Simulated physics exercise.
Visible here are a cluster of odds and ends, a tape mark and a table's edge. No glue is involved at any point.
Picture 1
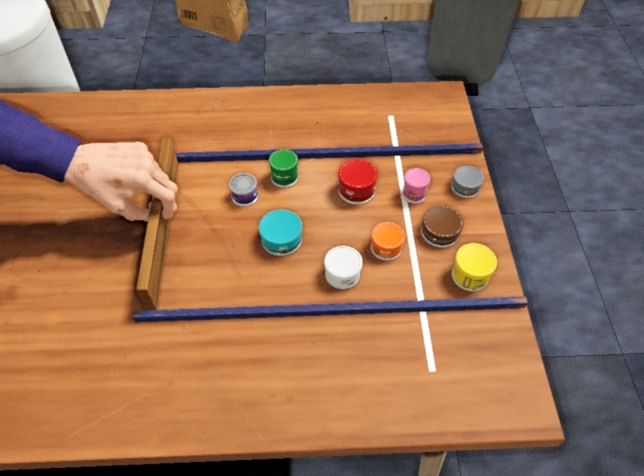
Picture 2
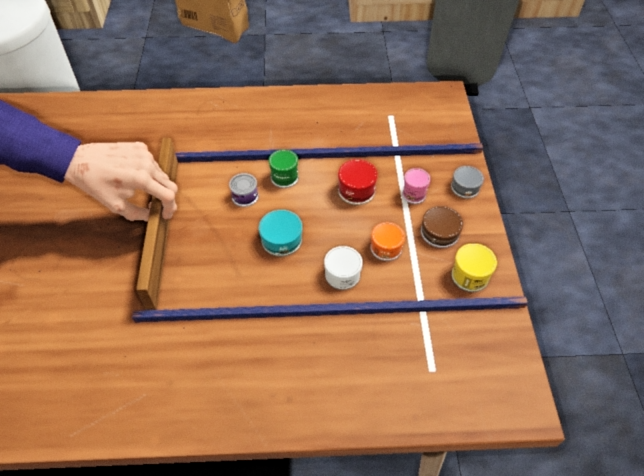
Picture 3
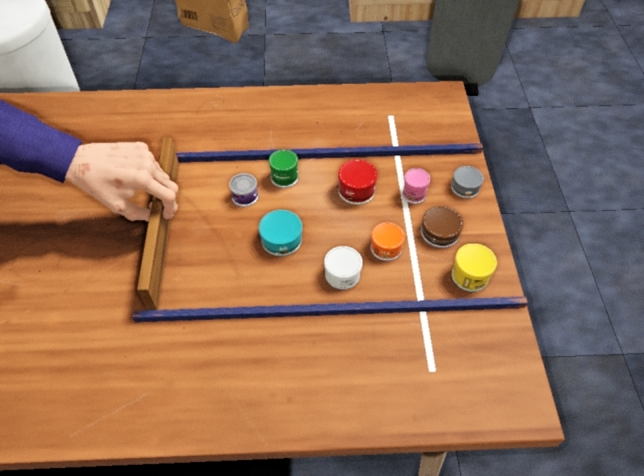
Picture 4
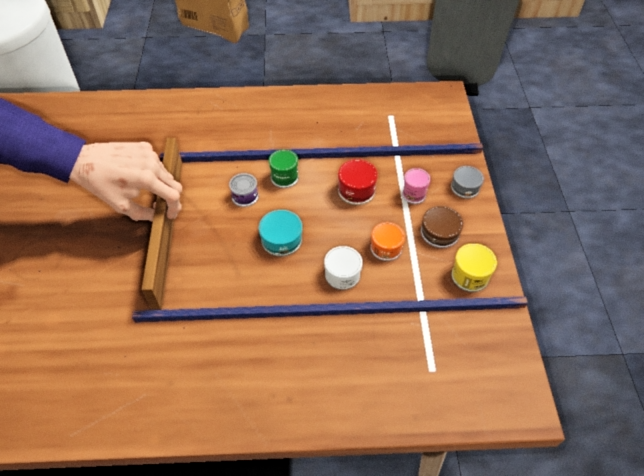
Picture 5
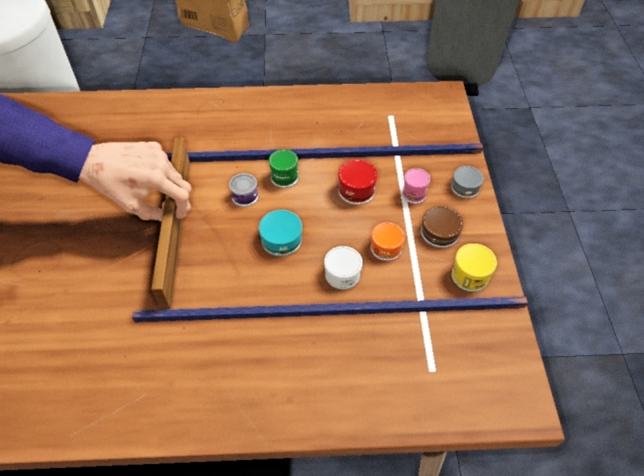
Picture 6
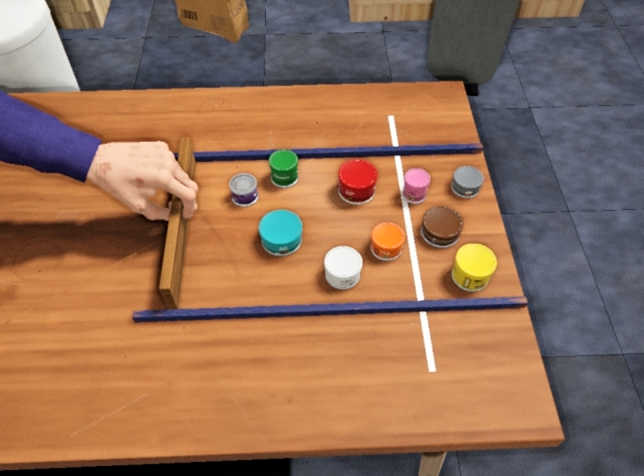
At first, a hand in a purple sleeve holds a wooden board still at the left of two blue rails on a table, with colourful tins and pots scattered between them. Then the hand slides the board a short way right, while the tins stay where they are.
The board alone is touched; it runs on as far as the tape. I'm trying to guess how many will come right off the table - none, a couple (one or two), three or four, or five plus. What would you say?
I would say none at all.
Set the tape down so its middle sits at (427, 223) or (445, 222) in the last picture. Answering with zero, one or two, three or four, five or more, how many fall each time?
Going place by place, the count is none at all; either one or two.
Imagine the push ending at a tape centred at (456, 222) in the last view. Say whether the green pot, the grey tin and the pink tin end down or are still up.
The green pot? It is safe. The grey tin? It does not stay. The pink tin? It is safe.
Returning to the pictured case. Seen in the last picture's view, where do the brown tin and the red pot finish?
Final spots - brown tin (470, 222), red pot (445, 172).
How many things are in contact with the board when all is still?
In total, 4.
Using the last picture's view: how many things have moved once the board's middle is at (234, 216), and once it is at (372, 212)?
Answer - first 1, then 7.
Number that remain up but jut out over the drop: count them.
You'd get 0.
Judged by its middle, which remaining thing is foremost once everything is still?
Looks like the grey tin to me.
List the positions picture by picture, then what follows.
In the first frame, grey tin (467, 182); yellow tin (473, 268); brown tin (442, 227); board (160, 219); tape (408, 223).
In the second frame, yellow tin (473, 268); orange tin (387, 242).
In the third frame, brown tin (442, 227); turquoise tin (281, 233).
In the fourth frame, grey tin (467, 182); pink tin (416, 186).
In the fifth frame, yellow tin (473, 268); green pot (284, 169).
In the sixth frame, grey tin (467, 182); yellow tin (473, 268); brown tin (442, 227); board (180, 218); tape (408, 223).
Soon after, none off yet; grey tin at rest near (467, 182); yellow tin at rest near (473, 268); brown tin at rest near (442, 227).
In the end, the number that fall off is zero.
